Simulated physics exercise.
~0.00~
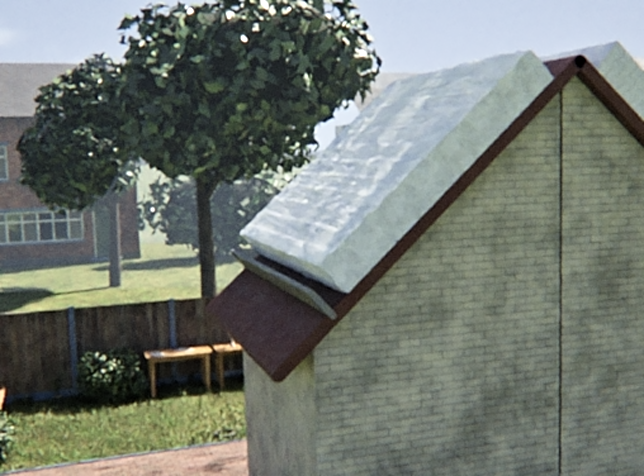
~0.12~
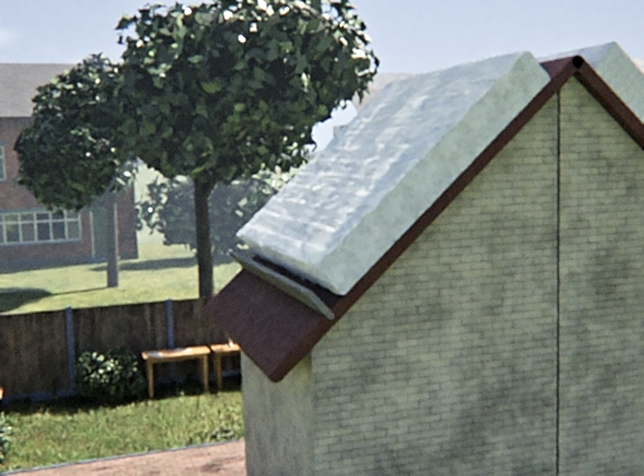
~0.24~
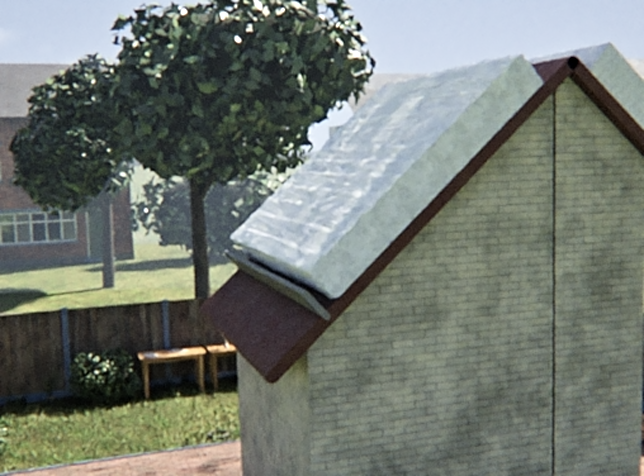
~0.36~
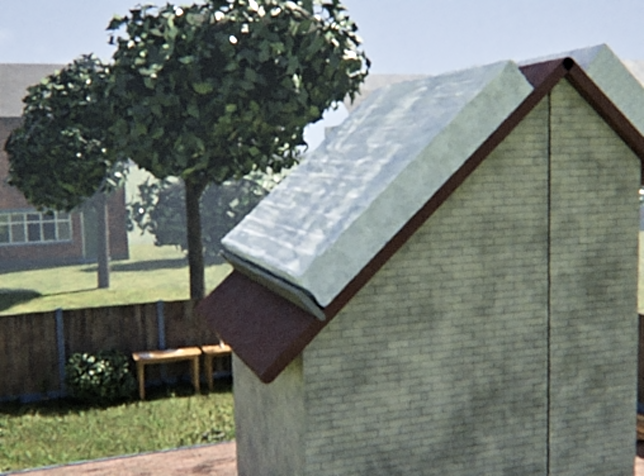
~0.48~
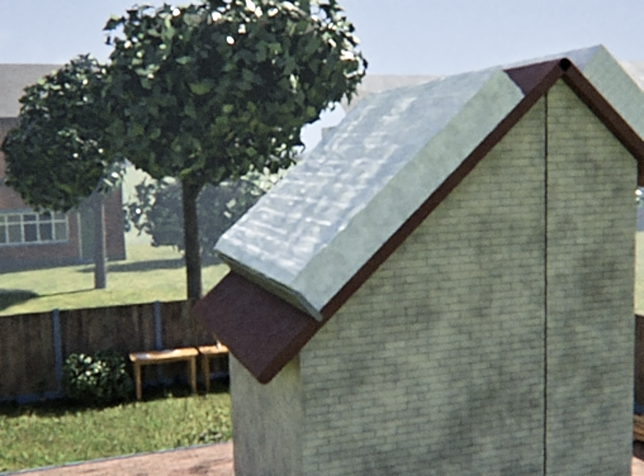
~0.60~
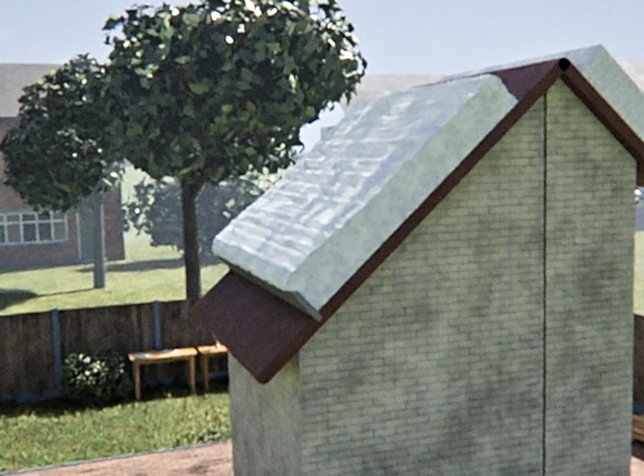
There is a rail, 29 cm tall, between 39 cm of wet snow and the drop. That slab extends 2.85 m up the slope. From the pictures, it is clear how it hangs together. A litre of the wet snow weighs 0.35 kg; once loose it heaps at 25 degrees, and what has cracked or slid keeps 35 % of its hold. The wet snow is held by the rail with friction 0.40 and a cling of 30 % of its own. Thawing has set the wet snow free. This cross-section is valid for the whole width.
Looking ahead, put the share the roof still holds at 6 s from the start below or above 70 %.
Look for a value beyond 70 per cent.
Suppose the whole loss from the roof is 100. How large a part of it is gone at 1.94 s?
20 per cent.
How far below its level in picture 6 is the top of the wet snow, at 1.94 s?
The gap comes to roughly 0.2 metres.
By 1.21 s, 100 % of the snow is on the roof.
By 1.94 s, 97 % of the snow is on the roof.
By 2.67 s, 96 % of the snow is on the roof.
By 3.40 s, 95 % of the snow is on the roof.
By 6.00 s, at the end, 87 % of the snow is on the roof.
